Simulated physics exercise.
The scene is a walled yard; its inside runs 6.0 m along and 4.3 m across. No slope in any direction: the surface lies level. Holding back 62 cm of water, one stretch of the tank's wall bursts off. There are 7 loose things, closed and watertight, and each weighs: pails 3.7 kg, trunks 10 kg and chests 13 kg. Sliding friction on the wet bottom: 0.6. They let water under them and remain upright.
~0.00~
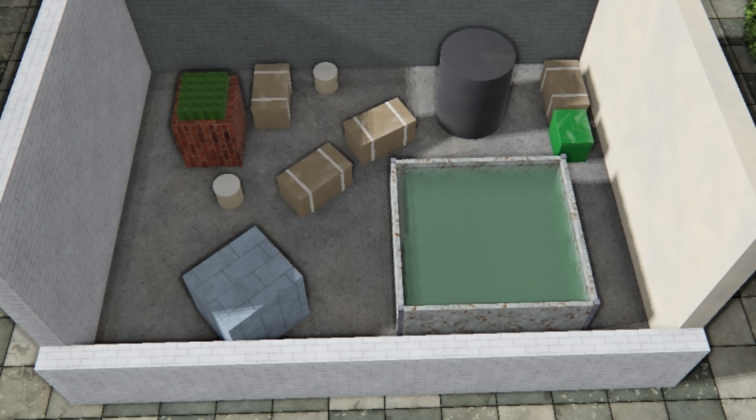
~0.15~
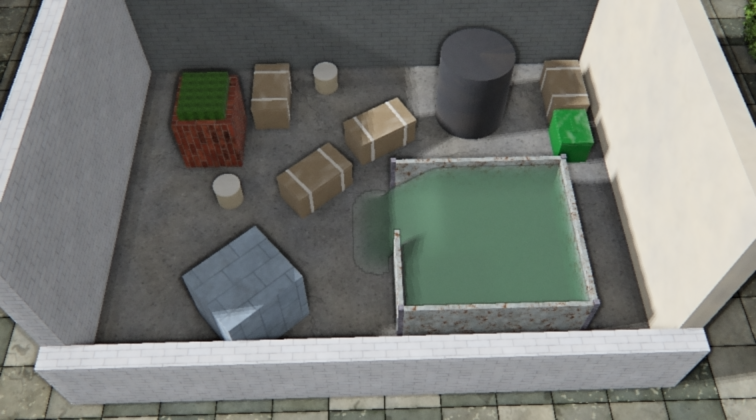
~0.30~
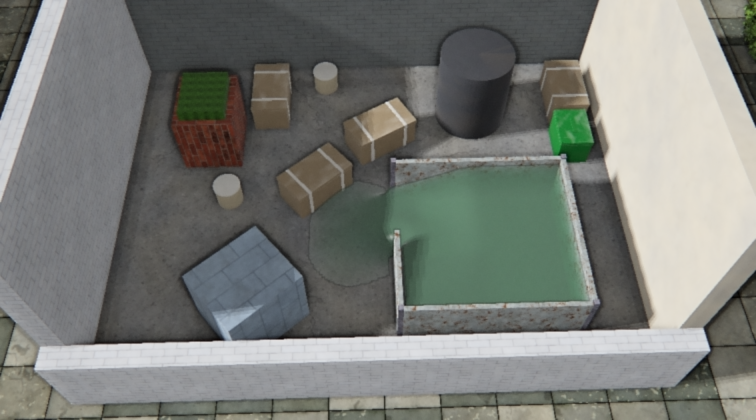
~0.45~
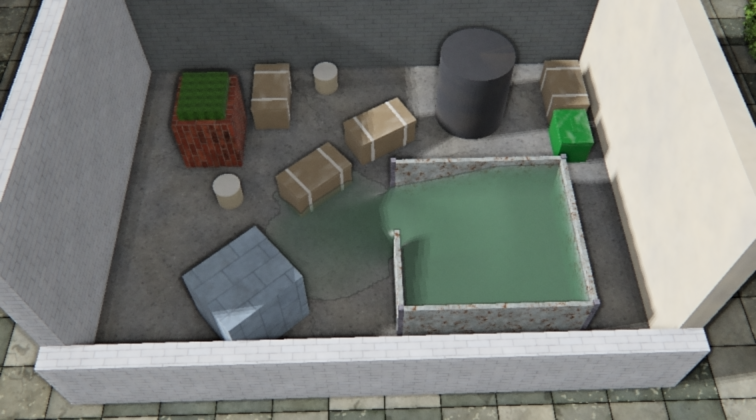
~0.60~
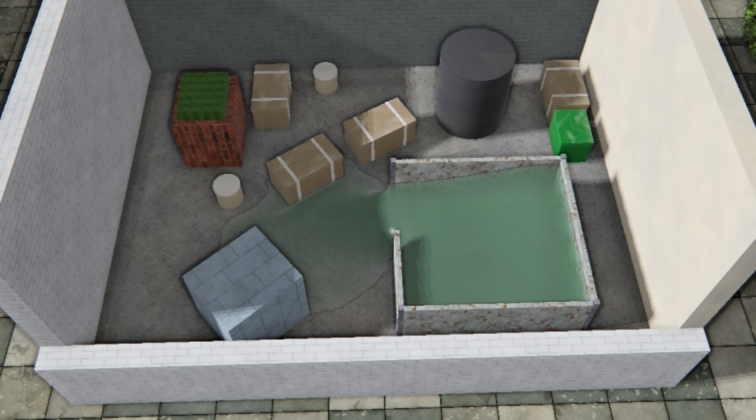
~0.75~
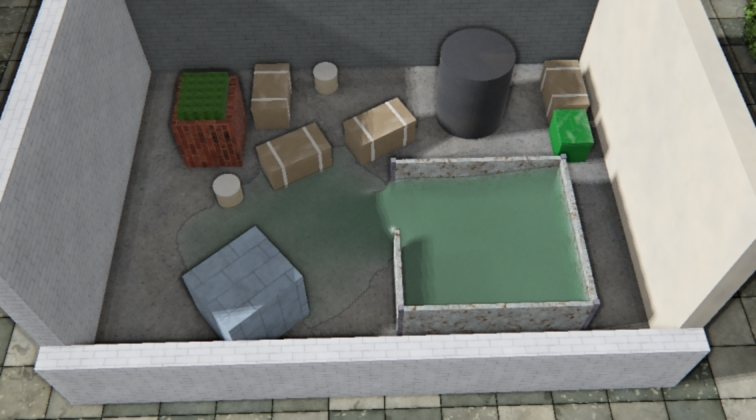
At first, green water stands inside a square walled tank in a yard scattered with boxes and other objects. Then part of the tank's left wall is gone, and water spreads leftward across the ground, reaching the blue-grey block, while the nearest strapped brown box shifts slightly up and left.
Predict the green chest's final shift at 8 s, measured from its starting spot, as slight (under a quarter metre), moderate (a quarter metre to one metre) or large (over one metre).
Slight.
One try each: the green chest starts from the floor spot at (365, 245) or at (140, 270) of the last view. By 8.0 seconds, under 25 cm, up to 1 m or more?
One after the other: It is taken far off, and then it slips a moderate way.
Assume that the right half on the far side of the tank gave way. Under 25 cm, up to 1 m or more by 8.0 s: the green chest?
Under that change, the green chest covers a big distance.
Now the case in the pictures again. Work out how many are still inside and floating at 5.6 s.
At that instant the tally stands at 4.
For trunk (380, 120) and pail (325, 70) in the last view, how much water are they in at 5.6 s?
Close to 3 and 8 centimetres.
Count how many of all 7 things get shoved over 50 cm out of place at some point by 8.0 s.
It adds up to 5.
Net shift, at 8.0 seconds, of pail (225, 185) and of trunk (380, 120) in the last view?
Taken in order, the shifts are 300 cm and 80 cm.
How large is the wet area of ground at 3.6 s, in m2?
Somewhere about 17 m2, give or take.
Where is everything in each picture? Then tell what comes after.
The green chest at (574, 126) rests on the ground; 3.4 m2 under water; 0 of 7 have shifted, in the first picture.
The green chest at (574, 126) rests on the ground; 3.9 m2 under water; 0 of 7 have shifted, in the second picture.
The green chest at (574, 126), on the bottom; 4.6 m2 under water; 0 of 7 have shifted, in the third picture.
The green chest at (574, 126), on the bottom; water covers 5.5 m2; 0 of 7 have shifted, in the fourth picture.
The green chest at (574, 126) rests on the ground; 6.3 m2 under water; 1 of 7 have shifted, in the fifth picture.
The green chest at (574, 126) rests on the ground; water covers 7.2 m2; 1 of 7 have shifted, in the sixth picture.
After 1.6 s the green chest is near (574, 126), 0.0 m from its start, aground; 1 afloat.
After 3.6 s the green chest is near (574, 126), 0.0 m from its start, aground; 2 afloat.
After 5.6 s the green chest is near (574, 126), 0.0 m from its start, aground; 4 afloat.
After 8.0 s the green chest is near (574, 126), 0.0 m from its start, aground; 6 afloat.
